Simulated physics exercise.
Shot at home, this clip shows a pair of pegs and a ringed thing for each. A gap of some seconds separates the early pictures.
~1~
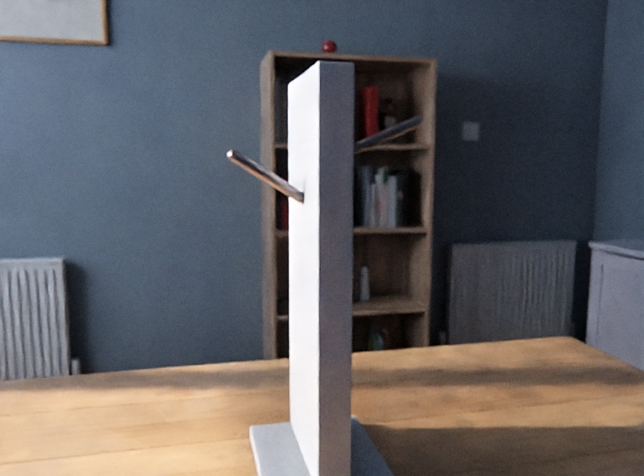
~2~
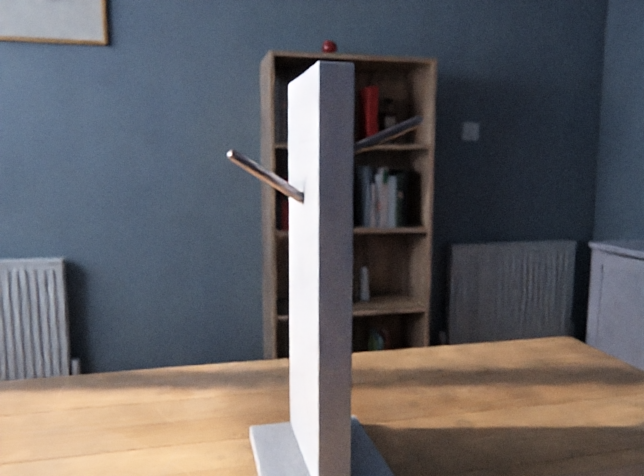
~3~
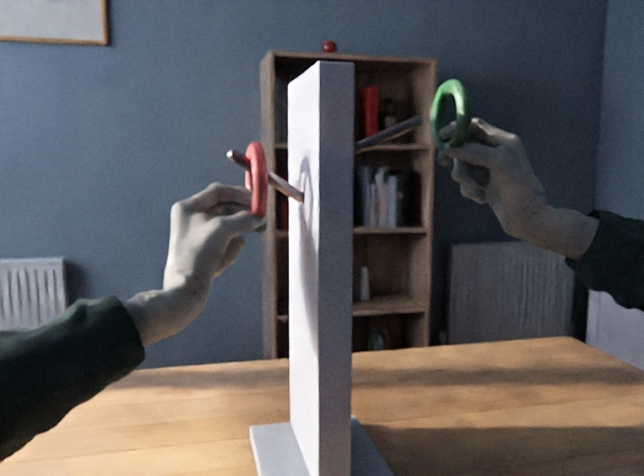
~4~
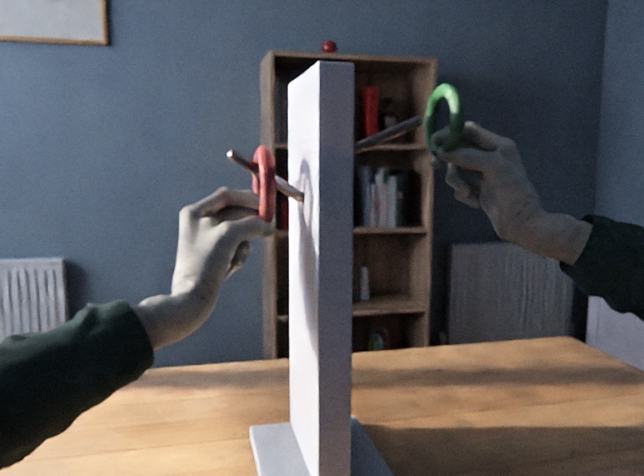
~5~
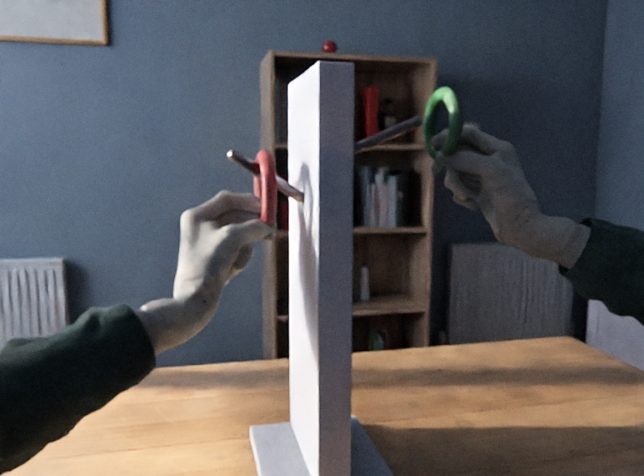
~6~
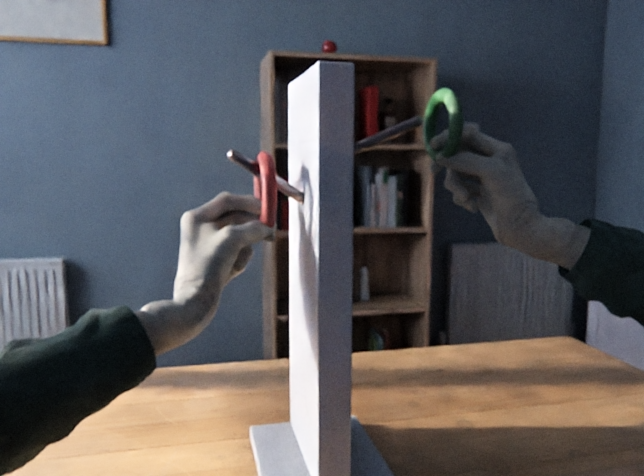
Two hands in dark sleeves bring a red ring to the left peg and a green ring to the right peg of an upright stand on a wooden table, shift both slightly inward, then stay nearly still, holding them.
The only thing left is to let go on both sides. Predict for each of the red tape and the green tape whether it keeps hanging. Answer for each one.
Prediction - the red tape keeps hanging; the green tape comes off.
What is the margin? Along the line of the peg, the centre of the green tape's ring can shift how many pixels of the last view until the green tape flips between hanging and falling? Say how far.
Shift it left by around 24 pixels.
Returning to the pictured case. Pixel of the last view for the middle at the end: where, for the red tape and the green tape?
In the last picture, the red tape sits at (296, 212) while the green tape sits at (433, 420).
Then, 0.18 s after the last picture, red tape tipped 24° from how it was near (283, 209); green tape falling near (439, 213).
At rest, the red tape hangs there, near (296, 212); the green tape slips down, near (433, 421).
